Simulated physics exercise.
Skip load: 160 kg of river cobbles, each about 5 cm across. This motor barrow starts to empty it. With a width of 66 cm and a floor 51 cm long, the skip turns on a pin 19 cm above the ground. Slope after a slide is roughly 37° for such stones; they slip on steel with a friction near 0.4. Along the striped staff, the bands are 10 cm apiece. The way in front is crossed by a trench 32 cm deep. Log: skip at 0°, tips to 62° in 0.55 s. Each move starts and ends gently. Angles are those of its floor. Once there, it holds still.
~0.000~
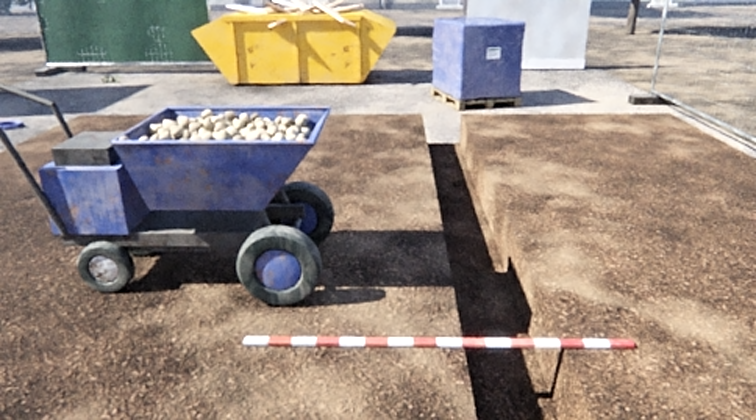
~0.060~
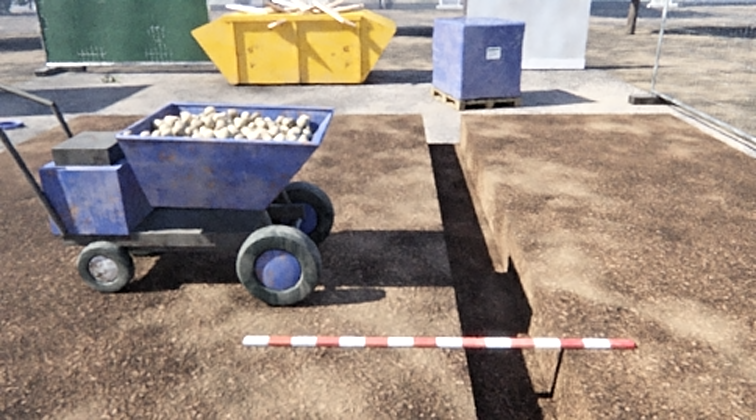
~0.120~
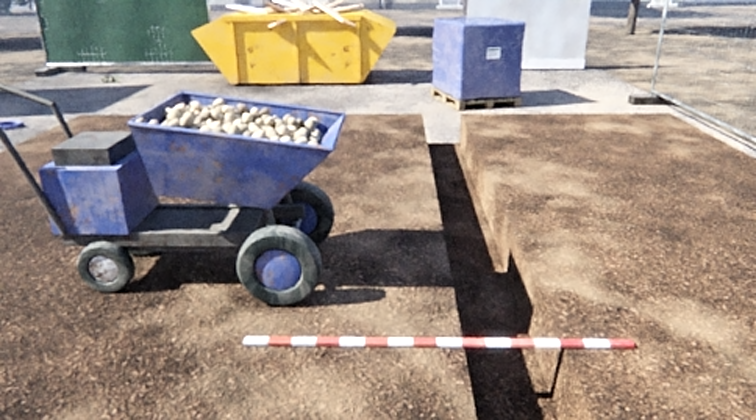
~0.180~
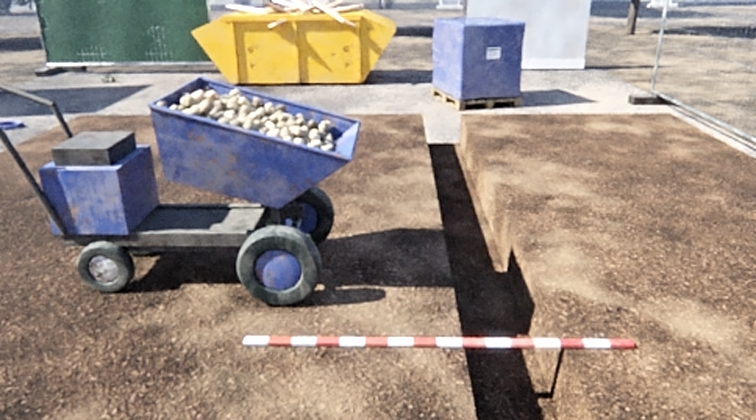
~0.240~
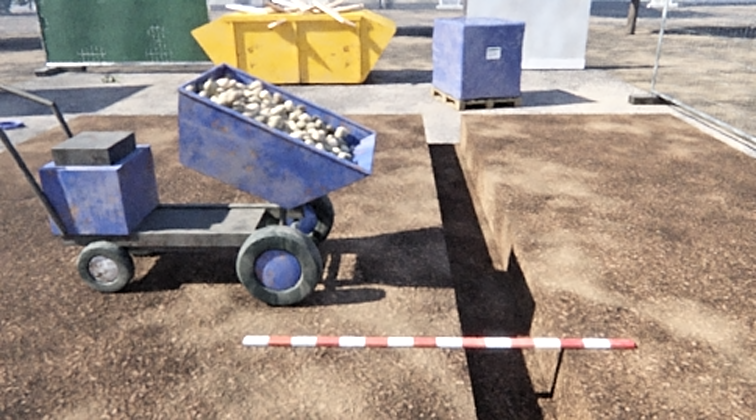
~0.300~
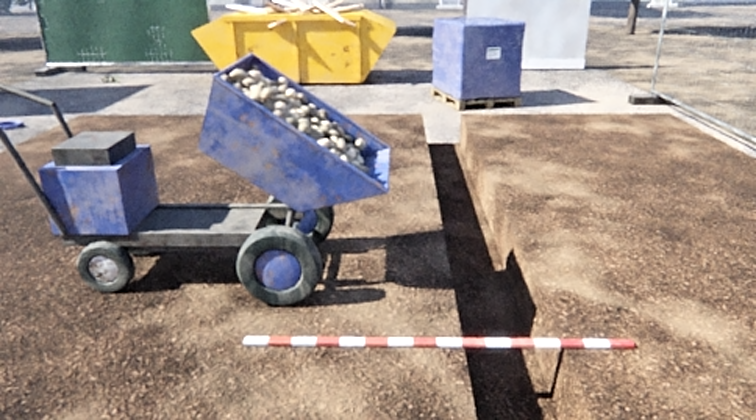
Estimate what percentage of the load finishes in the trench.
Roughly 74 percent.
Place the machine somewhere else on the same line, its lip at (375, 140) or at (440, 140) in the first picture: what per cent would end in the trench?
It'd be around 55 per cent and after that around 20 per cent.
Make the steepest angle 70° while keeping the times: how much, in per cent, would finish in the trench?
It would be close to 90 percent.
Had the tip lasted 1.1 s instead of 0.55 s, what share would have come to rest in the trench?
About 60%.
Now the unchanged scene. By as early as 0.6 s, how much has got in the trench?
By that point it's something like 5 in a hundred.
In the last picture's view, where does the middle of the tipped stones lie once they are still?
Their centre sits close to (485, 312).
After 0.4 s the floor is at 52°; 100 % in the skip; the foremost stones are at (388, 189).
After 0.6 s the floor is at 62°; 84 % in the skip, 10 % short of the trench, 6 % in the trench; the foremost stones are at (482, 281).
After 1.0 s the floor is at 62°; 31 % in the skip, 9 % short of the trench, 58 % in the trench, 1 % past the trench; the foremost stones are at (598, 283).
After 3.0 s the floor is at 62°; 8 % in the skip, 16 % short of the trench, 74 % in the trench, 1 % past the trench; the foremost stones are at (725, 284).
